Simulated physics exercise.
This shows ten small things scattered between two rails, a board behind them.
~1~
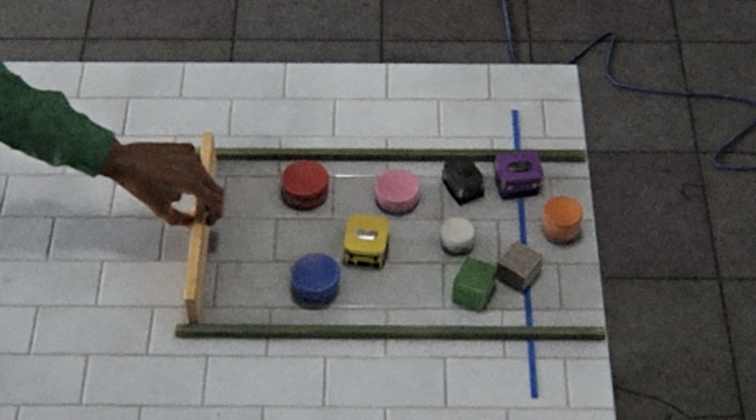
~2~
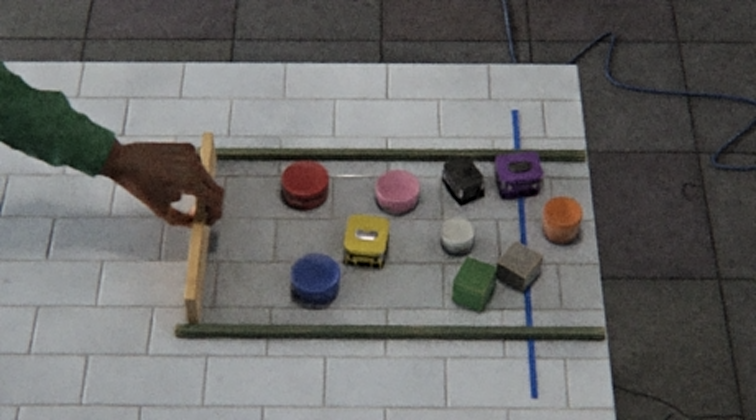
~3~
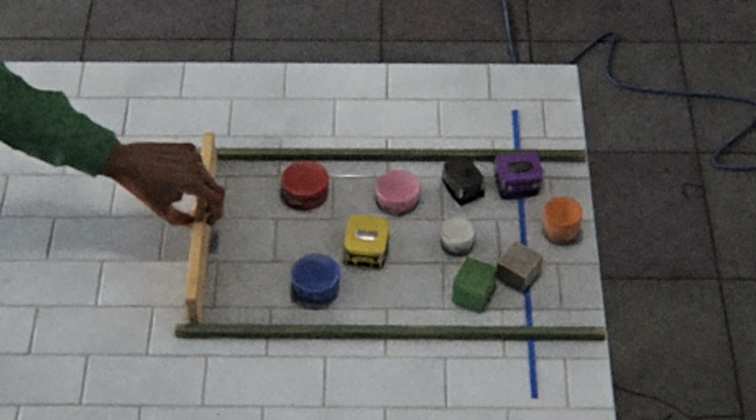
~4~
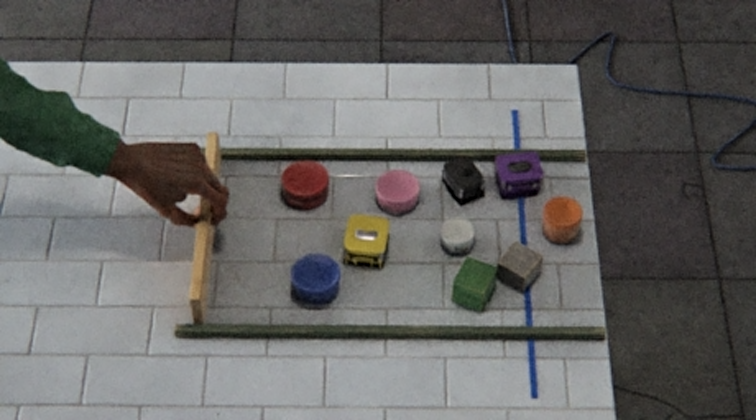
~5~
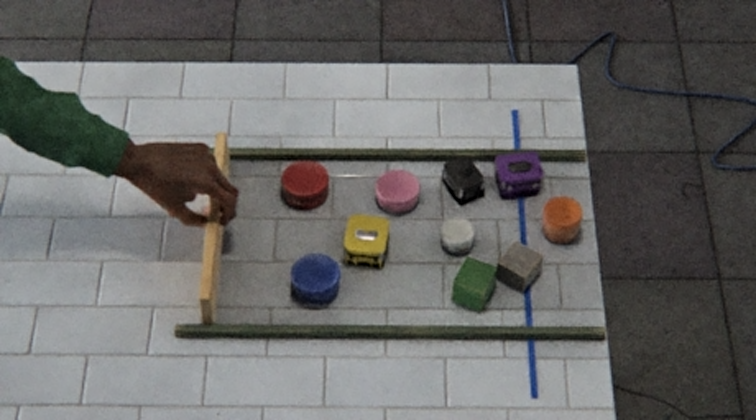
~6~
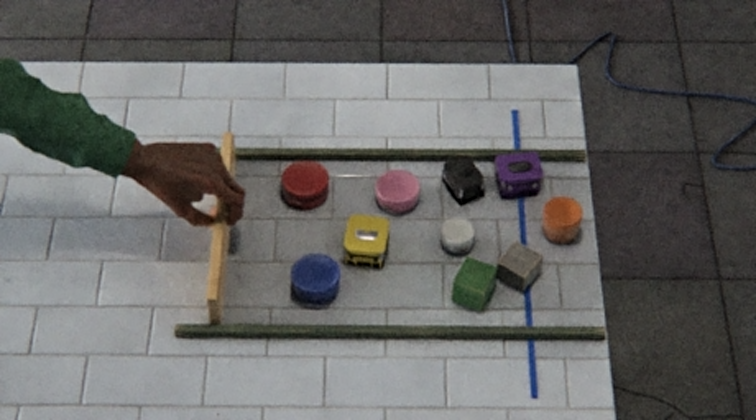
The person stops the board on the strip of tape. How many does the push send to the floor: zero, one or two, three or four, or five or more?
In the end the number that fall off is one or two.
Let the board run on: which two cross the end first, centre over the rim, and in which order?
Earliest first: The purple case, the orange pot.
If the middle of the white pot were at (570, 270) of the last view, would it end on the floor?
The white pot goes over.
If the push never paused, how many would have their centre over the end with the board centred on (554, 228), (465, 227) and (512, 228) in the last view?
Place by place, 6, 0 and 2.
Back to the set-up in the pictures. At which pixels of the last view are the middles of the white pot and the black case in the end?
About (581, 241), and the other about (578, 171).
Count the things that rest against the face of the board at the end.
The number is 3.
Soon after, none off yet; orange pot at rest near (562, 221); purple case at rest near (519, 175); grey block at rest near (519, 266).
At rest, the number that fall off is one or two; fallen, purple case and orange pot.
